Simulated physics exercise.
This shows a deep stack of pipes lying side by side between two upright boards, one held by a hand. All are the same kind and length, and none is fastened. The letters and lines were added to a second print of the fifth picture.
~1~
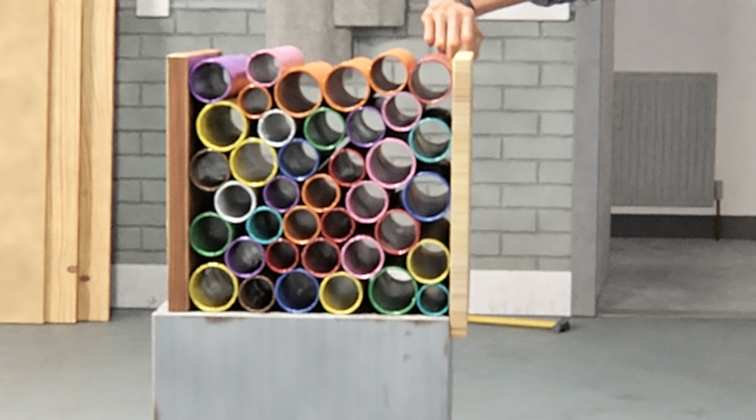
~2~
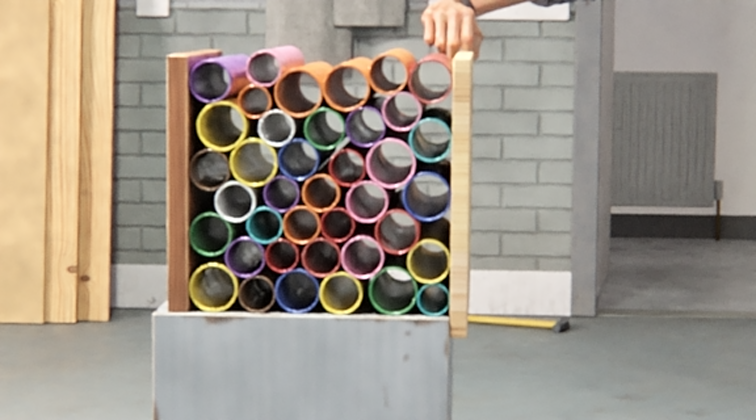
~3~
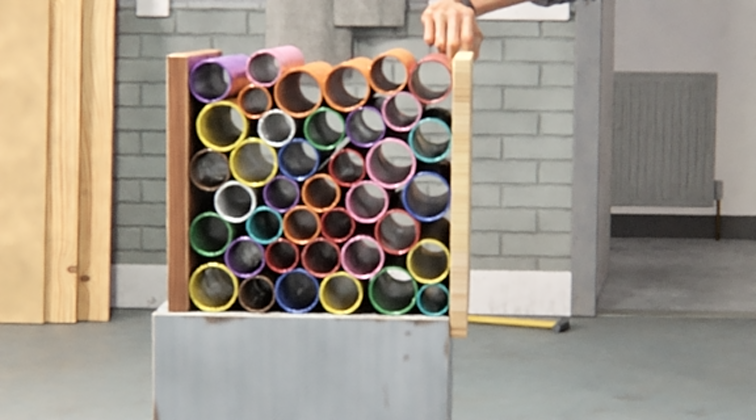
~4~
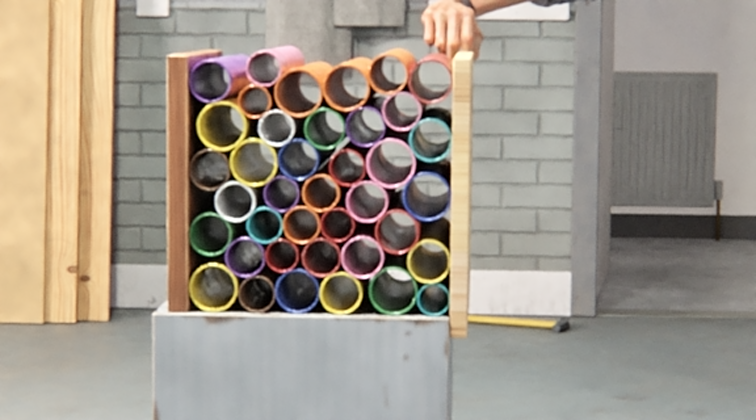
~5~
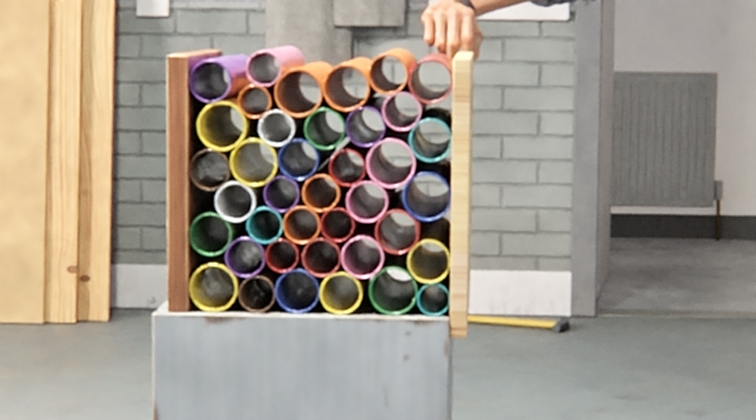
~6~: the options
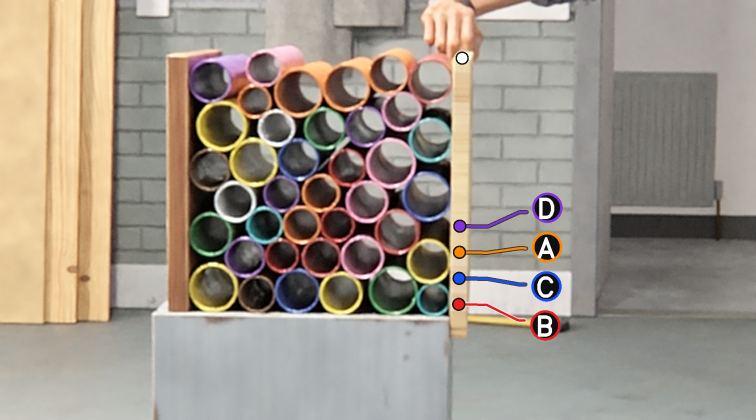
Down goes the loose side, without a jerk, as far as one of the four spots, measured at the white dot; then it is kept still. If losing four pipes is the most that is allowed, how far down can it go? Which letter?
Stop at D.
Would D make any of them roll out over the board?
Yes.
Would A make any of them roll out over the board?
Yes, at A.
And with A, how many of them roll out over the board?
At A the number is eight.
On the marked copy, A at (460, 252); B at (459, 304); C at (459, 278); D at (460, 226); the white dot at (462, 58).
Taking D. A third of the way, top of the board (452, 131).
Two thirds of the way, top of the board (451, 214).
When it is over, top of the board (451, 226), four out over the board.
As for the rest, A more than four out over the board; B more than four out over the board; C more than four out over the board.
